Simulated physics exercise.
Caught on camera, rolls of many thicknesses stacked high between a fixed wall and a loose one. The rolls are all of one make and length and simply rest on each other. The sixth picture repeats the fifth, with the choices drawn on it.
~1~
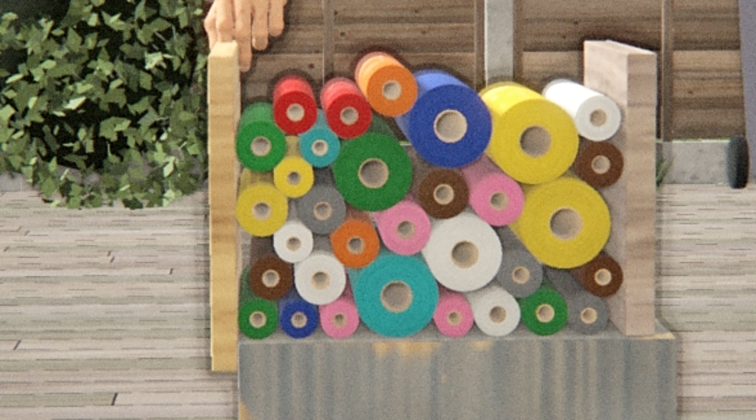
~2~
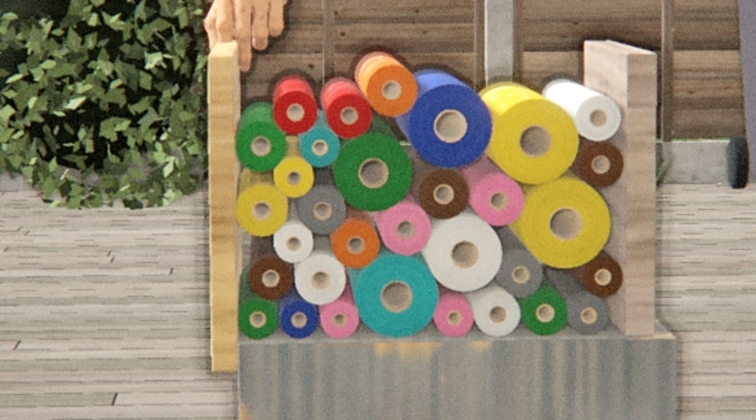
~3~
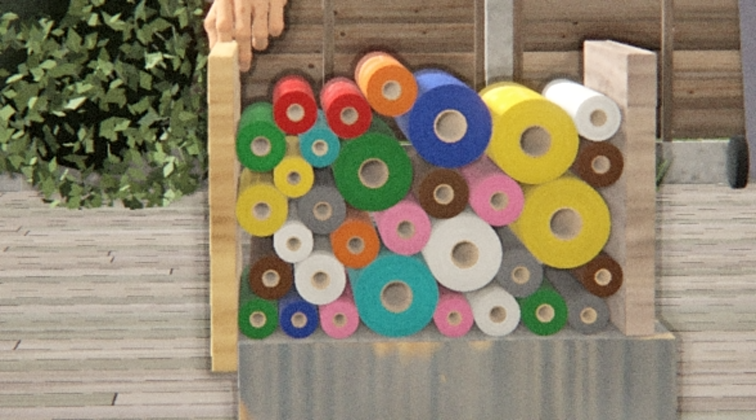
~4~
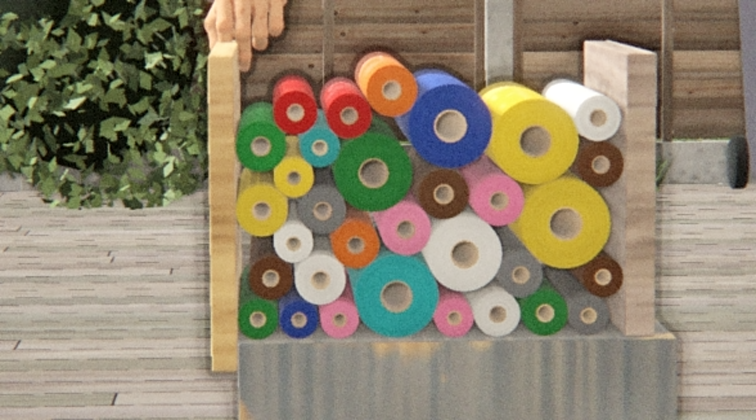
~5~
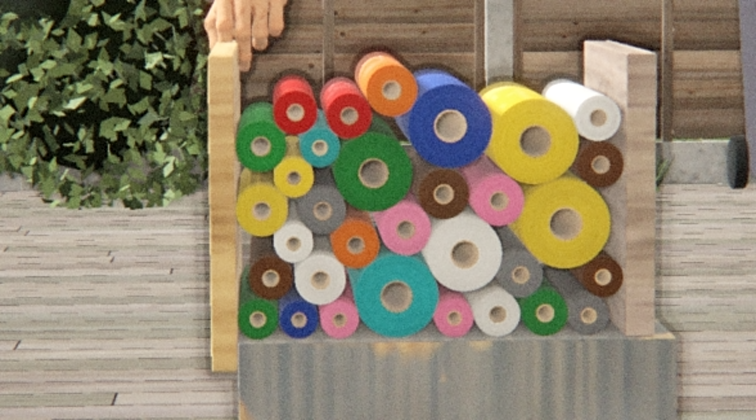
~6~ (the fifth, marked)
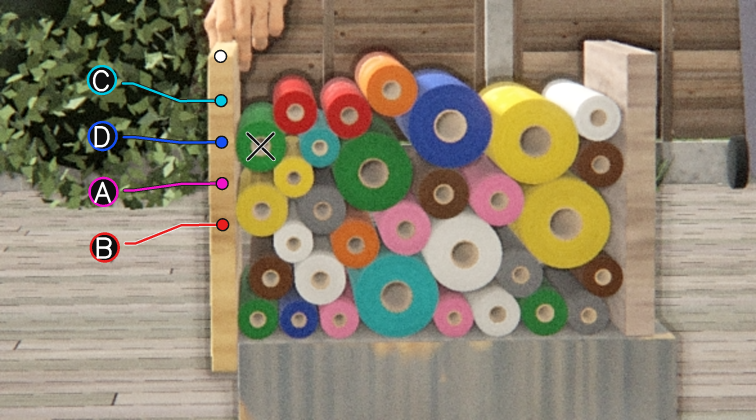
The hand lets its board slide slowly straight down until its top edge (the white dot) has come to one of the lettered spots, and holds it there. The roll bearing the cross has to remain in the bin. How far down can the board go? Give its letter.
No lower than A.
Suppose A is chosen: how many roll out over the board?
It comes to none.
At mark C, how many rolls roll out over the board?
It comes to none.
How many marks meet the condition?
Three of them.
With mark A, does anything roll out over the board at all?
No, at A.
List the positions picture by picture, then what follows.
In the first picture, side board (227, 193); a green roll (258, 319); a white roll (497, 314).
In the second picture, a white roll (497, 314); a grey roll (520, 274).
In the third picture, a white roll (293, 244); a grey roll (323, 211).
In the fourth picture, a blue roll (450, 126); a red roll (295, 113).
In the fifth picture, side board (227, 193); a green roll (258, 319); a white roll (497, 314).
On the marked copy, A at (222, 184); B at (223, 225); C at (221, 101); D at (222, 142); the cross at (261, 147); the white dot at (221, 57).
Taking A. A third of the way, top of the board (235, 120).
Two thirds of the way, top of the board (236, 183).
When it is over, top of the board (236, 183), none out over the board, the crossed one still inside.
As for the rest, B lets the crossed one out; C keeps the crossed one inside; D keeps the crossed one inside.
